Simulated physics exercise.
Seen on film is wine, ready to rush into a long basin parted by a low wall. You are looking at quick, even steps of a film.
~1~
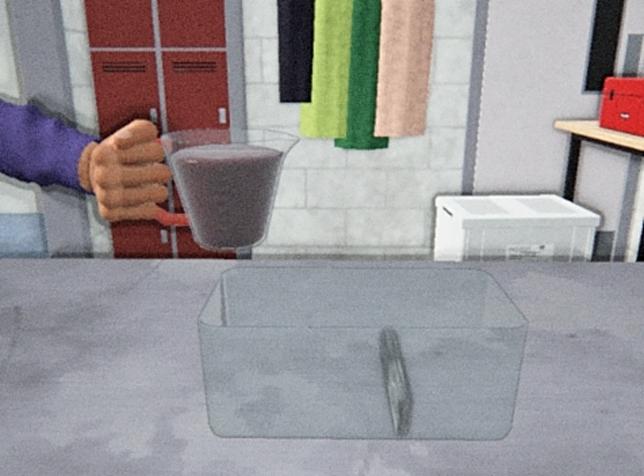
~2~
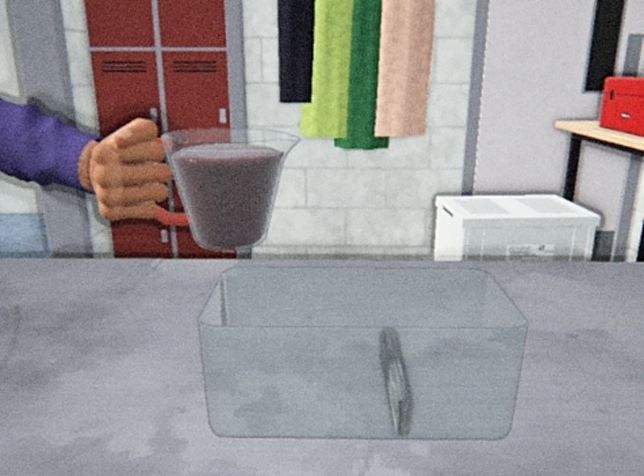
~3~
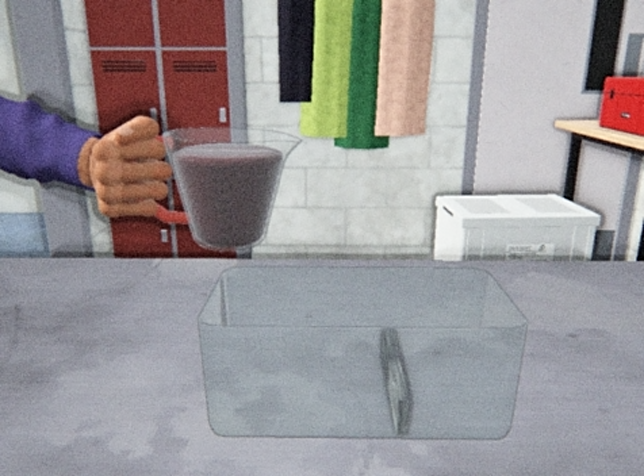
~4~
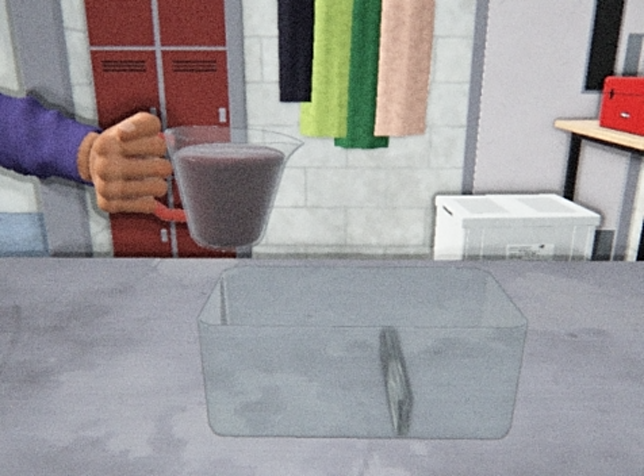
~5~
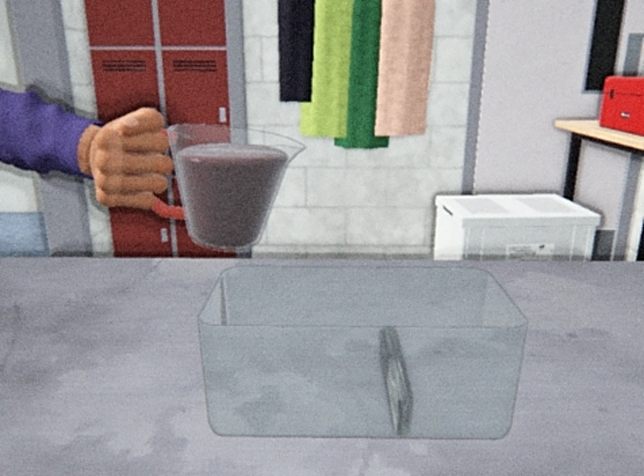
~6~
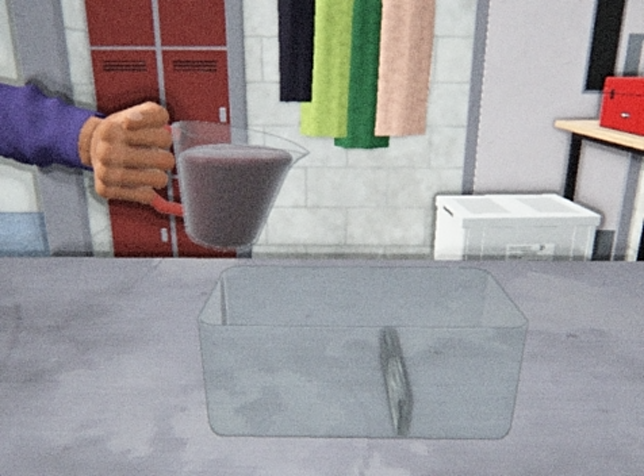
A purple-sleeved arm reaches in from the left over a mottled grey table, seen from the front in a still view of a room with red lockers, hanging cloths, a white bin and a red box. Its hand holds a clear jug of dark purplish wine above a long, clear basin with a low dividing wall. The jug, level at first, slowly tilts slightly rightward.
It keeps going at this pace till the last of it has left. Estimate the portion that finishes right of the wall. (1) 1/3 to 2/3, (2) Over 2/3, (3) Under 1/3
The answer is 3.
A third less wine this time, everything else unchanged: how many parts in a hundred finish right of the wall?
Roughly 5 in a hundred.
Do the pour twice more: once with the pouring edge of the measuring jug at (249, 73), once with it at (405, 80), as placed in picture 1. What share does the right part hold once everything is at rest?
Roughly 5 % and 70 %.
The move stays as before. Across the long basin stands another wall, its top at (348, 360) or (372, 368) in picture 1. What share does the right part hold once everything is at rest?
About 65 per cent, then about 35 per cent.
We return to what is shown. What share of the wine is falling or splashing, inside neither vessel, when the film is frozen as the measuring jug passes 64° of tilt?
Around 20 in a hundred, more or less.
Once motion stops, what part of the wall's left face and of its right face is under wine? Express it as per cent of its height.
About 50 left, about 0 right.
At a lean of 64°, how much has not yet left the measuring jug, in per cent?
Close to 65 parts in a hundred remain.
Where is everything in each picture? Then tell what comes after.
The first frame shows tilt 0°; pouring edge (301, 138); surface from (175, 152) to (284, 152); the long basin's rim runs from (212, 295) to (506, 297); the wall's top is at (395, 363).
The second frame shows tilt 0°; pouring edge (301, 138); surface from (175, 151) to (285, 152).
The third frame shows tilt 2°; pouring edge (303, 139); surface from (176, 150) to (285, 152).
The fourth frame shows tilt 4°; pouring edge (304, 142); surface from (178, 150) to (287, 153).
The fifth frame shows tilt 7°; pouring edge (307, 146); surface from (179, 151) to (291, 155).
The sixth frame shows tilt 11°; pouring edge (310, 152); surface from (183, 151) to (295, 154).
A moment on, the measuring jug is tipped part way and 67 per cent is still to pour, 13 is left of the wall and 0 right of it.
Next, the measuring jug is tipped right over and 9 per cent is still to pour, 81 is left of the wall and 2 right of it.
Then the measuring jug is tipped right over and 0 per cent is still to pour, 94 is left of the wall and 5 right of it.
Later the measuring jug is tipped right over and 0 per cent is still to pour, 94 is left of the wall and 5 right of it.
In the end 94 per cent lies left of the wall, 5 right of it and 1 outside.
